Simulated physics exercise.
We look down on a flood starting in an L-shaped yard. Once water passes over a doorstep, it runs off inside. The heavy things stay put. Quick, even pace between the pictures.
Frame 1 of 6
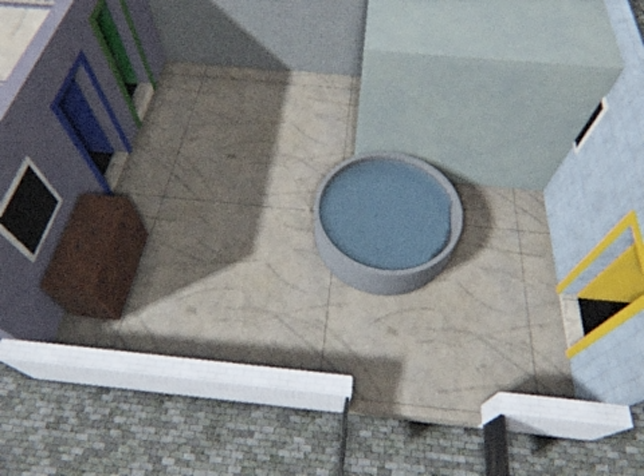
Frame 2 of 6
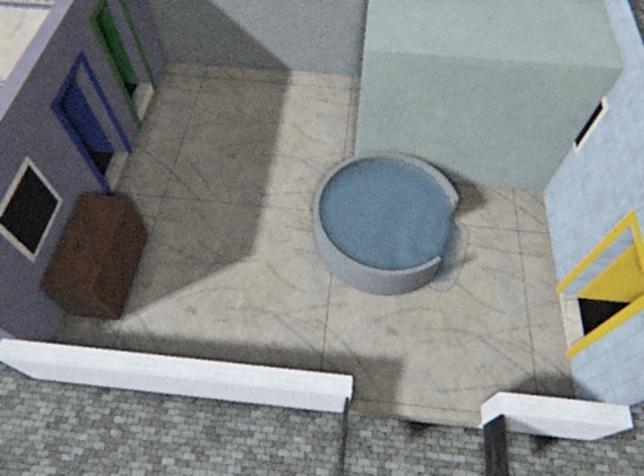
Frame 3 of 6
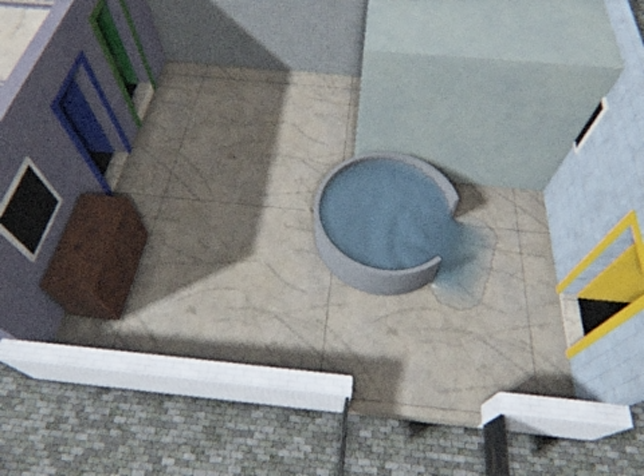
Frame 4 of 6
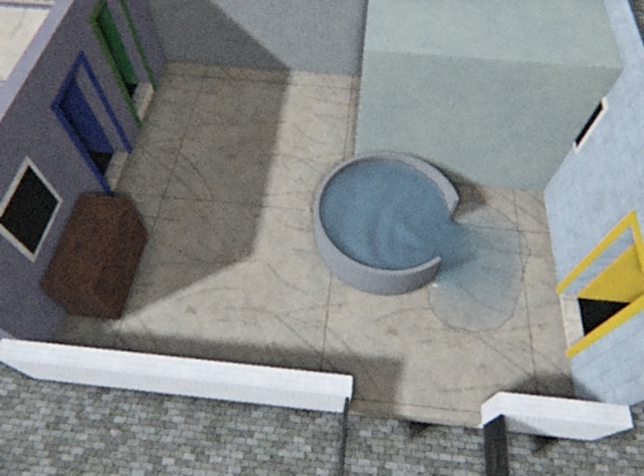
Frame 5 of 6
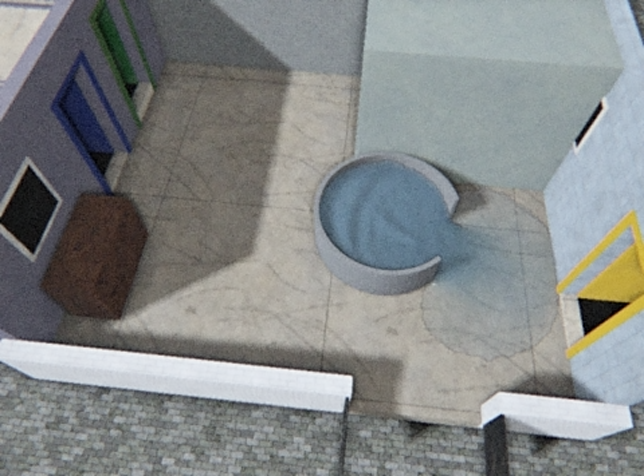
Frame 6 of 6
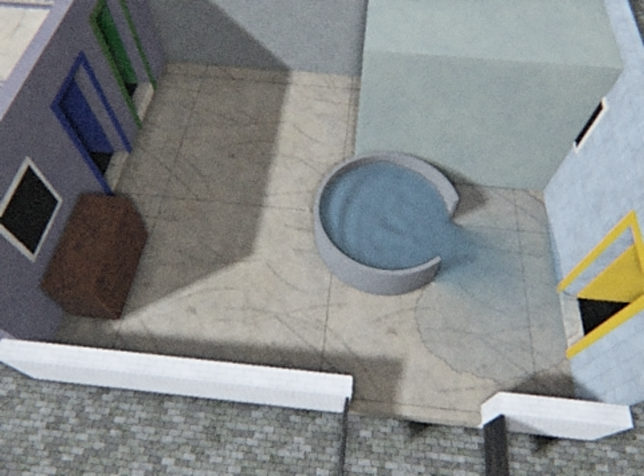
We see a round grey tank of still water in a walled yard with blue, green and yellow doorways; a gap opens on its right side, and water pours out, spreading across the paving toward the right-hand wall.
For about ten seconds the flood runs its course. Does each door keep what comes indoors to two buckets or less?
The green door keeps it there; the yellow door lets more through; the blue door keeps it there.
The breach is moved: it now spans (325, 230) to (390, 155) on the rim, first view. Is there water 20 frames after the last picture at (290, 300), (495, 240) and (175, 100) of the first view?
Going through them, the first would be still bare, the next still bare and the last submerged.
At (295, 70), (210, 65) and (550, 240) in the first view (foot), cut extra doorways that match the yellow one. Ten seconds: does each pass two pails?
Outcome by door - within the limit, within the limit, past the limit.
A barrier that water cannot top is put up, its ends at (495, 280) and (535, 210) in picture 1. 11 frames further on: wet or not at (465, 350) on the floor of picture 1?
That spot is swamped.
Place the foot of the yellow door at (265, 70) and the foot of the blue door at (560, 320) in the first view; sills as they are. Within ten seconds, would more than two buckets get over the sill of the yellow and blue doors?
For yellow it remains below, and for blue it ends up above.
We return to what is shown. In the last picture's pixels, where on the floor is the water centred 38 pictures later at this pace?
I reckon somewhere around (428, 281).
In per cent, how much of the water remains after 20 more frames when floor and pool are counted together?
It comes to roughly 84 per cent.
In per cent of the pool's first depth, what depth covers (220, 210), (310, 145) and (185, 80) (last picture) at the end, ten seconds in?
4, 0, 0 %.
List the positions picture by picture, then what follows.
The first picture shows still water in the round tank at (387, 211).
In the second picture, water pours out at (449, 246) and has run to a hidden place.
In the third picture, water pours out at (448, 247) and has run to (470, 302).
In the fourth picture, the front is at (499, 320), out from the gap at (448, 248).
In the fifth picture, the front is at (551, 240), out from the gap at (448, 248).
In the sixth picture, water pours out at (448, 248) and has run to (568, 350).
A moment on, water covers 20 % of the floor; the green door not reached, the yellow door over two buckets in, the blue door not reached.
Next, water covers 20 % of the floor; the green door not reached, the yellow door far over two buckets in, the blue door not reached.
Then, water covers 30 % of the floor; the green door not reached, the yellow door far over two buckets in, the blue door not reached.
Later, water covers 50 % of the floor; the green door not reached, the yellow door far over two buckets in, the blue door not reached.
In the end, water covers 65 % of the floor; the green door not reached, the yellow door far over two buckets in, the blue door wet at the sill, nothing in.
